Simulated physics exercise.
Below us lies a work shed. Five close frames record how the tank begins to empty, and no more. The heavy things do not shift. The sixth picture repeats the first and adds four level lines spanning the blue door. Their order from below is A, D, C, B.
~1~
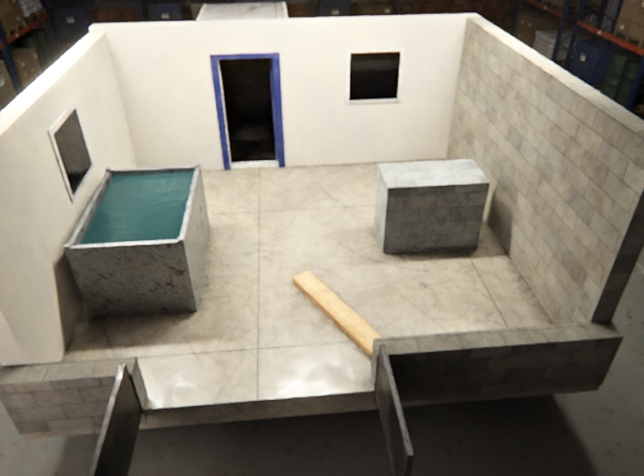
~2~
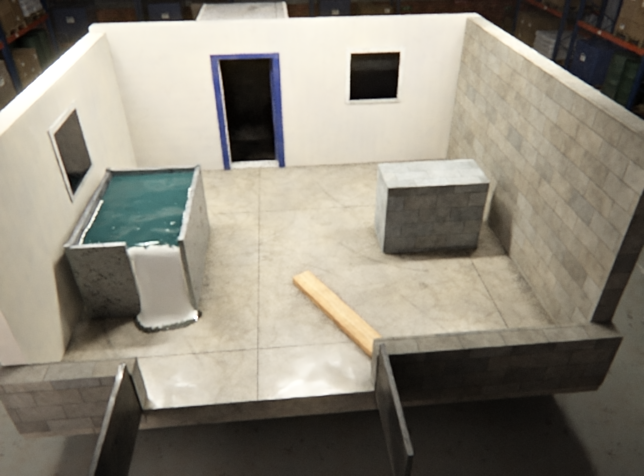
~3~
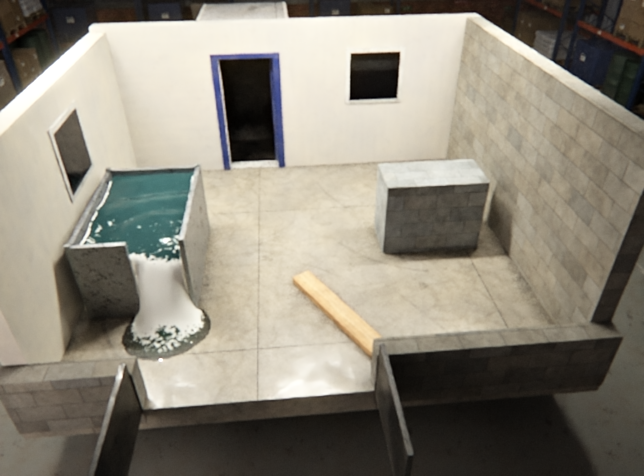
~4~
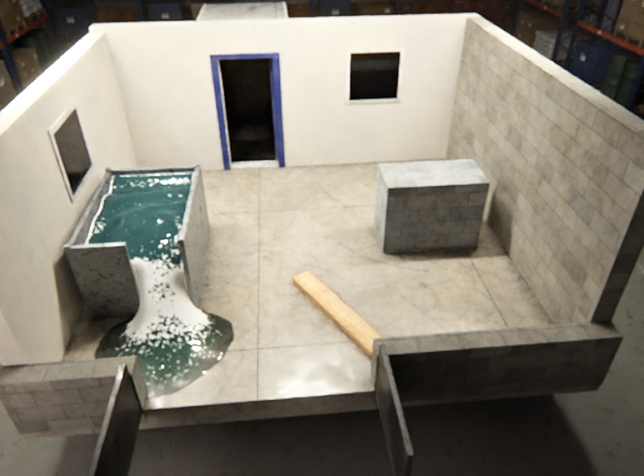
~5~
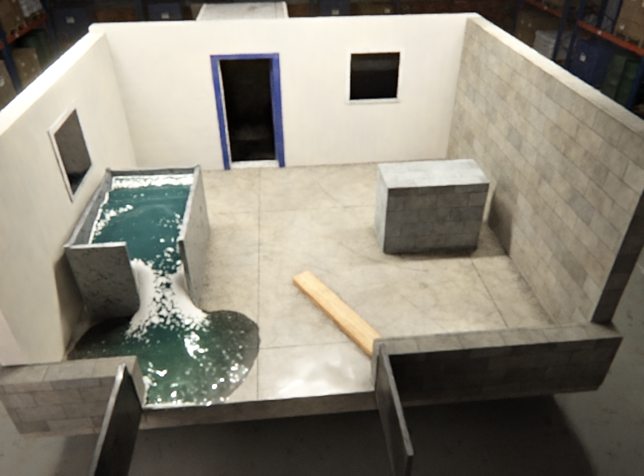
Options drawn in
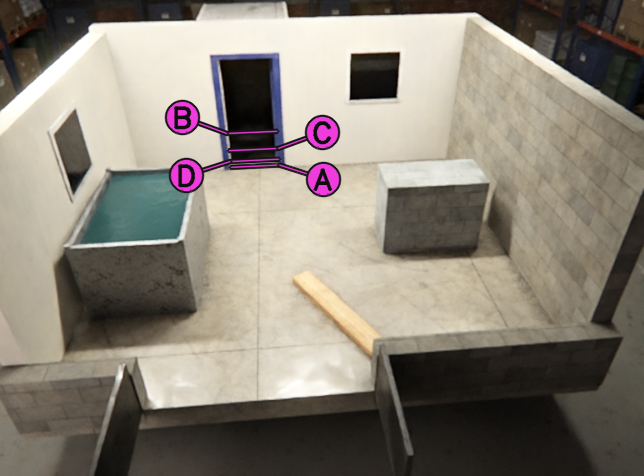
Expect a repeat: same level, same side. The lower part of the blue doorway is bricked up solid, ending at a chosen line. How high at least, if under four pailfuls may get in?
Line A.
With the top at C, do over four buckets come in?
No.
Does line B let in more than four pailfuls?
No.
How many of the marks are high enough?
All four.
On the marked copy, A at (255, 166); B at (252, 132); C at (253, 149); D at (254, 160); from the bottom up A, D, C, B.
If A is chosen, nothing gets over.
If B is chosen, nothing gets over.
If C is chosen, nothing gets over.
If D is chosen, nothing gets over.
